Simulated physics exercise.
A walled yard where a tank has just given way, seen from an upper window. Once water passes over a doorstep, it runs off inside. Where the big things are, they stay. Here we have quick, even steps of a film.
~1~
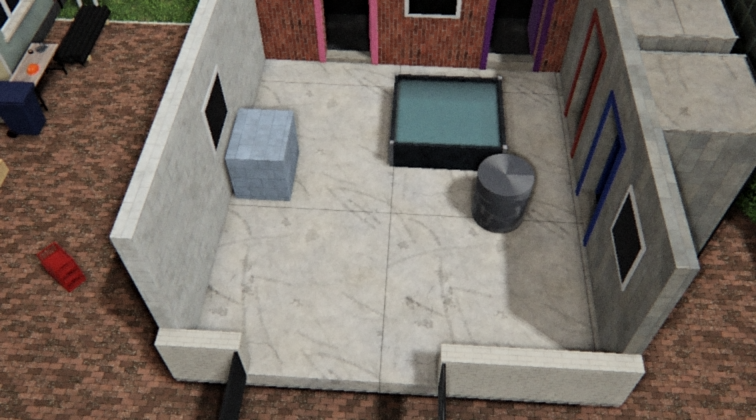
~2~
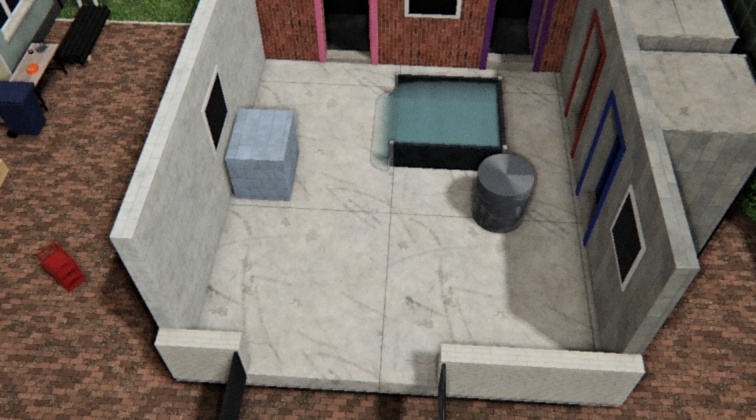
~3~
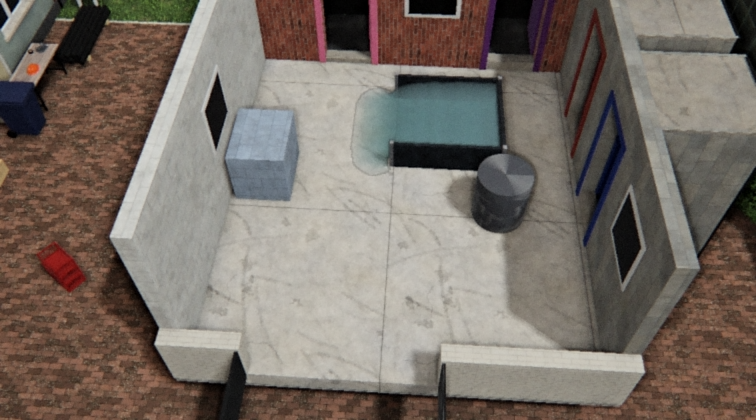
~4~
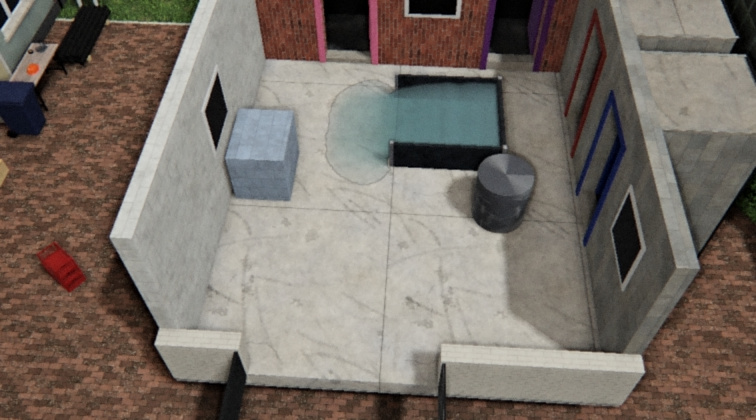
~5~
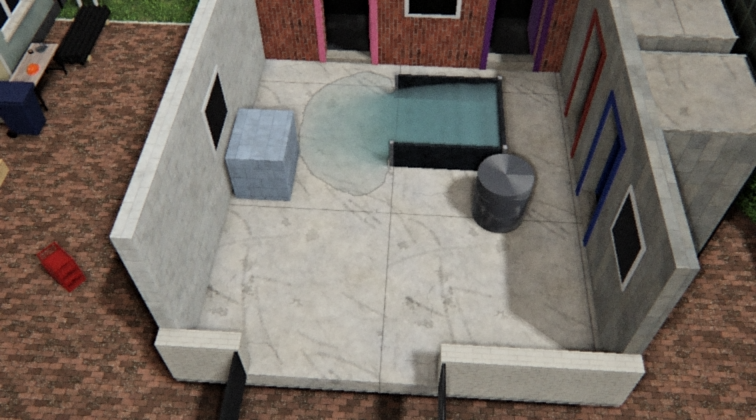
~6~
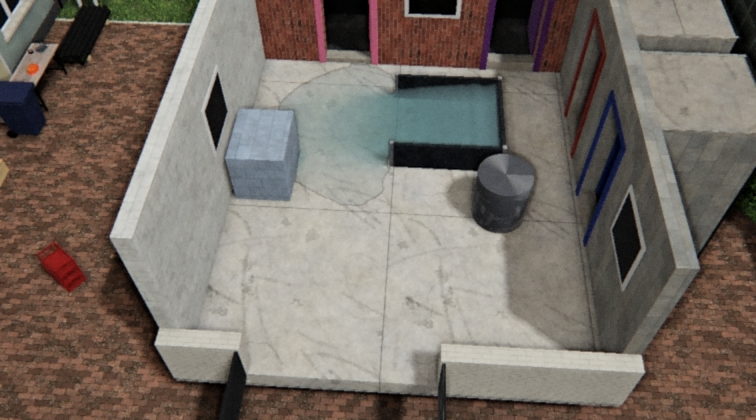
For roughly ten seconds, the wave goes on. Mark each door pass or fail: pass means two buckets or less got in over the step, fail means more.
Pink door - pass, red door - pass, blue door - pass, purple door - pass.
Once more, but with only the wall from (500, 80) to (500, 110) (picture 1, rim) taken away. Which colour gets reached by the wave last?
The door marked pink is last in line.
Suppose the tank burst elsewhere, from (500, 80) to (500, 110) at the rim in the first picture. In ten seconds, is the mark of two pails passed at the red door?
Red door: Over the line.
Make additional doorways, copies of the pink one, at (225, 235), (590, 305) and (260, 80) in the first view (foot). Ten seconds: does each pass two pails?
In order, the new doors go: Undershoots, undershoots, overshoots.
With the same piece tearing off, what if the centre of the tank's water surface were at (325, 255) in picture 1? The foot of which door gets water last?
Answer - the purple-painted one.
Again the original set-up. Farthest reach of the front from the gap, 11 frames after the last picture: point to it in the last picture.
I'd go with roughly (214, 267).
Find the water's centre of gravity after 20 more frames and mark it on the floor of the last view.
Roughly (333, 139) in the last picture.
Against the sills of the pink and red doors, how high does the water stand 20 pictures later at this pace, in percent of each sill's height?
Near 130 per cent and 0 per cent, respectively.
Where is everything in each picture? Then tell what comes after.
In the first picture, the tank at (448, 113) is whole and still.
In the second picture, water pours out at (396, 123) and has run to (379, 166).
In the third picture, the front is at (372, 171), out from the gap at (396, 125).
In the fourth picture, the front is at (344, 172), out from the gap at (396, 125).
In the fifth picture, water pours out at (396, 125) and has run to (310, 162).
In the sixth picture, water pours out at (396, 125) and has run to a hidden place.
A moment on, water covers 25 % of the floor; the pink door wet at the sill, nothing in, the red door not reached, the blue door not reached, the purple door not reached.
Next, water covers 30 % of the floor; the pink door wet at the sill, nothing in, the red door not reached, the blue door not reached, the purple door not reached.
Then, water covers 45 % of the floor; the pink door under two buckets in, the red door not reached, the blue door not reached, the purple door not reached.
Later, water covers 65 % of the floor; the pink door under two buckets in, the red door wet at the sill, nothing in, the blue door not reached, the purple door wet at the sill, nothing in.
In the end, water covers 80 % of the floor; the pink door under two buckets in, the red door wet at the sill, nothing in, the blue door wet at the sill, nothing in, the purple door wet at the sill, nothing in.
